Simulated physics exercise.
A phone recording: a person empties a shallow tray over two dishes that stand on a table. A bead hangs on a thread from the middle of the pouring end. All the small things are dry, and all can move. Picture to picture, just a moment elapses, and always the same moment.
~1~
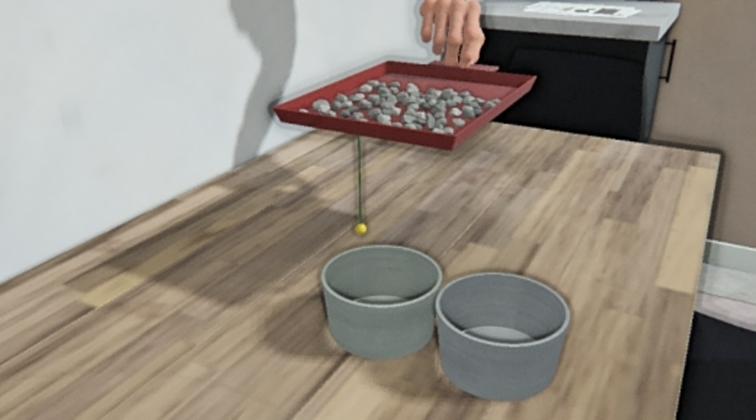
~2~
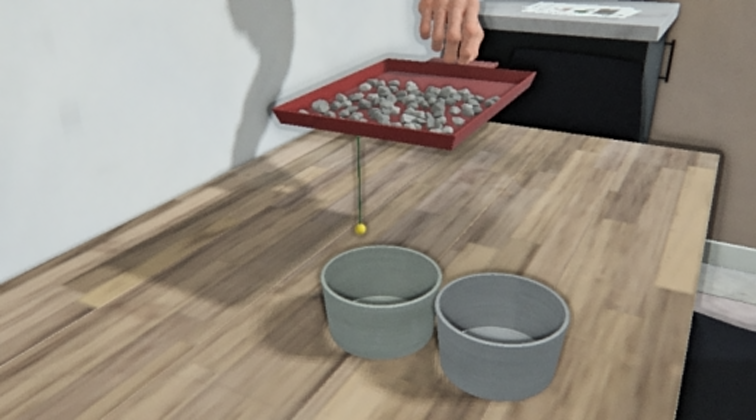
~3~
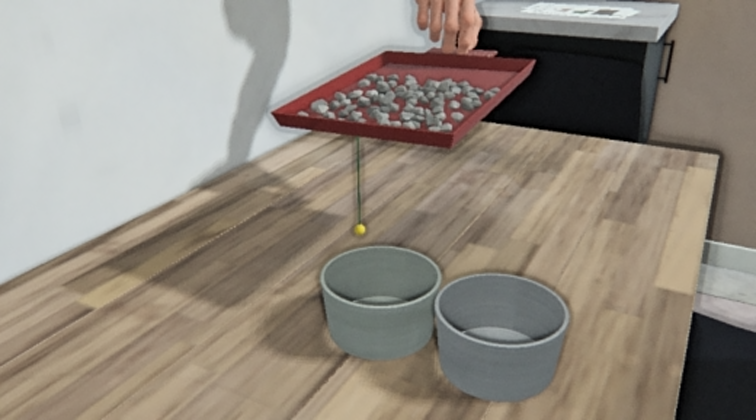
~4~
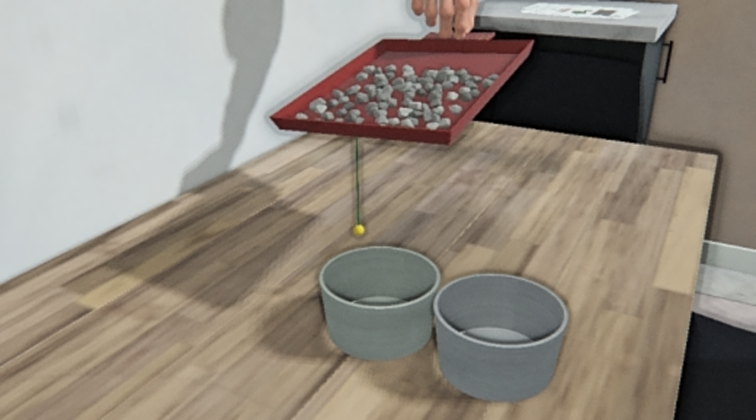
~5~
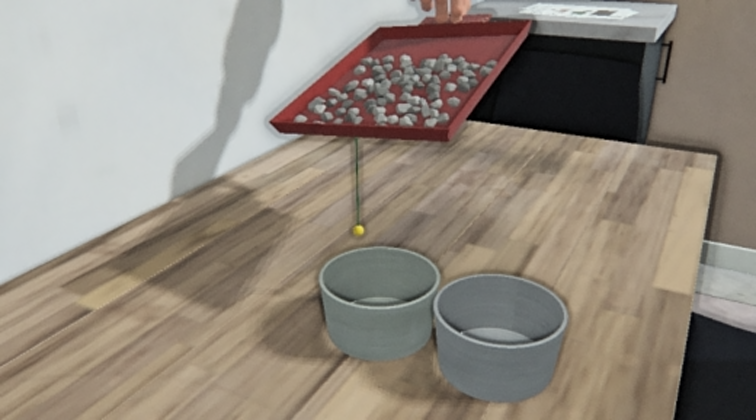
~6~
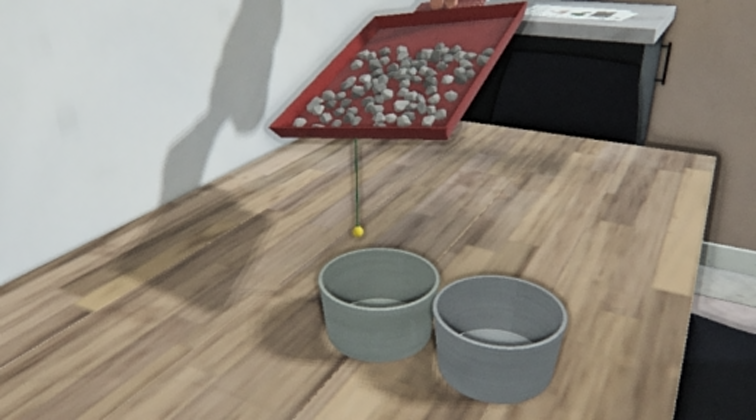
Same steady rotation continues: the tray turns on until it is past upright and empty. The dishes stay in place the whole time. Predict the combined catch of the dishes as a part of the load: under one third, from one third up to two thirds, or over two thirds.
The dishes end up holding a small part, below one third.
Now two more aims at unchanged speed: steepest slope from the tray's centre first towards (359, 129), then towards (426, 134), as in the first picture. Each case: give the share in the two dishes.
40 % and 60 %.
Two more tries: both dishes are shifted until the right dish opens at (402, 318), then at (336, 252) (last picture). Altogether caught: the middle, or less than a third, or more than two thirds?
Under a third; more than two thirds.
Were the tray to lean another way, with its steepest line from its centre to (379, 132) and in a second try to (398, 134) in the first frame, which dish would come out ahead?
For the first try I'd say the dish over on the left, and for the second, the dish over on the left.
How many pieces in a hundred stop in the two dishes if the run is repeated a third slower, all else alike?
Share: Roughly 10%.
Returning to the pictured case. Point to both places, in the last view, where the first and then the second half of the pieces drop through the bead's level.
It goes through near (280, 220) first, then near (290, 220).
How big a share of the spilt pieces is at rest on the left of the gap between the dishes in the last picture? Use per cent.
Looks like close to 100 per cent of it.
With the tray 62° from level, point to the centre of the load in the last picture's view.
I'd mark the middle close to (322, 119).
Just after the last frame, tray tipped steeply; almost all on the tray; just a few in the air.
A moment on, tray tipped right over; about a tenth on the tray; roughly two thirds outside both; roughly a quarter in the air.
Further on, tray tipped past a quarter turn; just a few in the left dish; almost all outside both.
When it is over, tray tipped past a quarter turn; not one in the right dish; just a few in the left dish; almost all outside both.
